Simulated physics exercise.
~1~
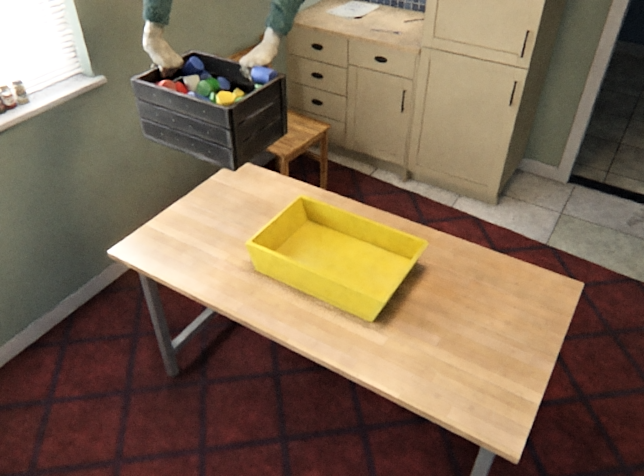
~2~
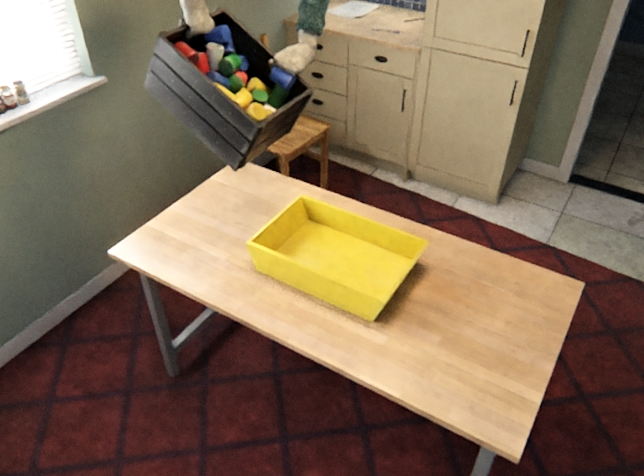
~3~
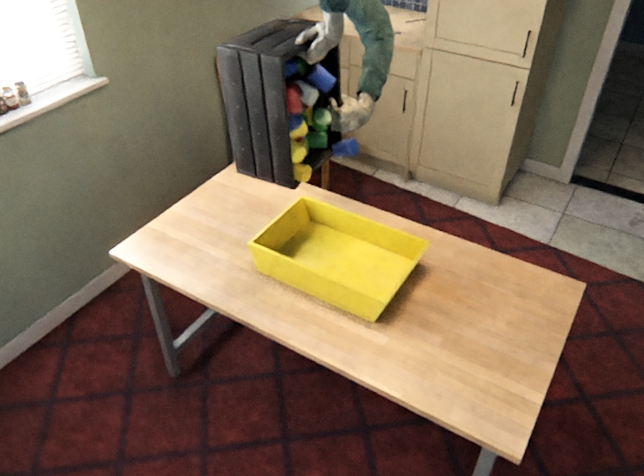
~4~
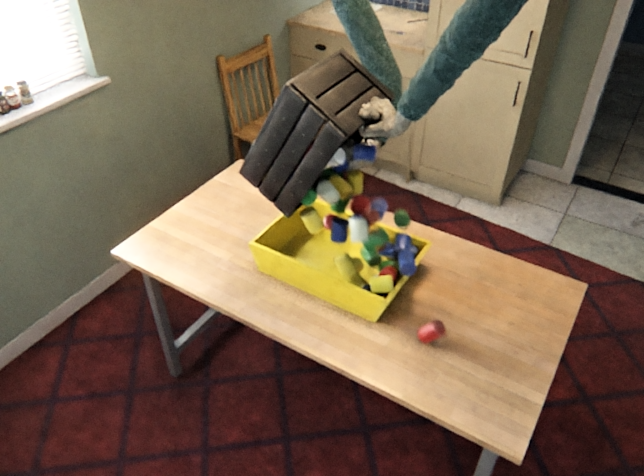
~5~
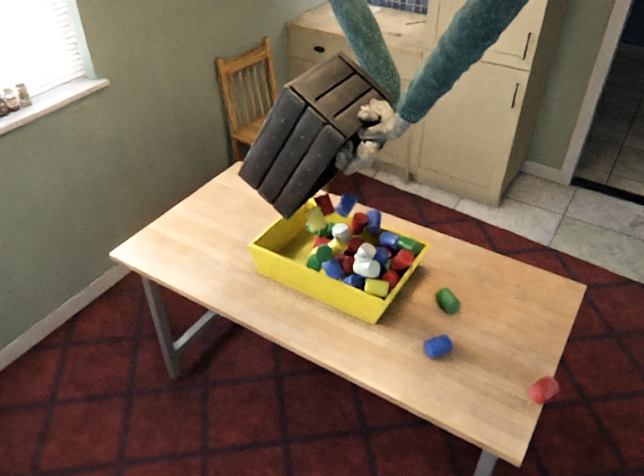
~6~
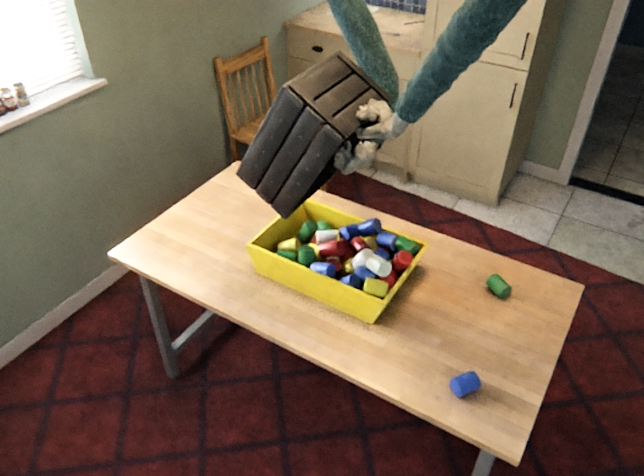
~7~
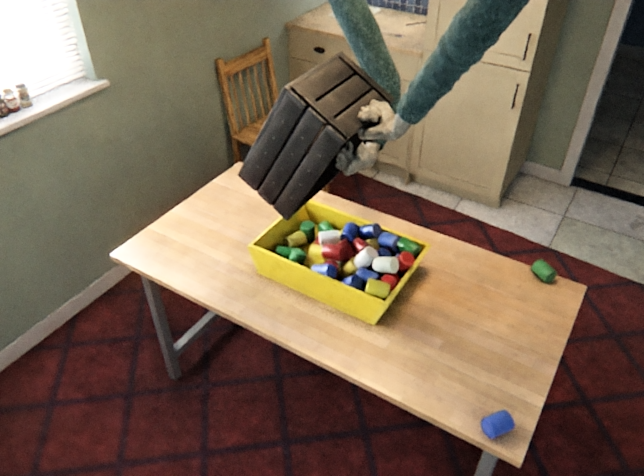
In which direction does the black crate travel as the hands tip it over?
The black crate moves to the right as it is tipped over.
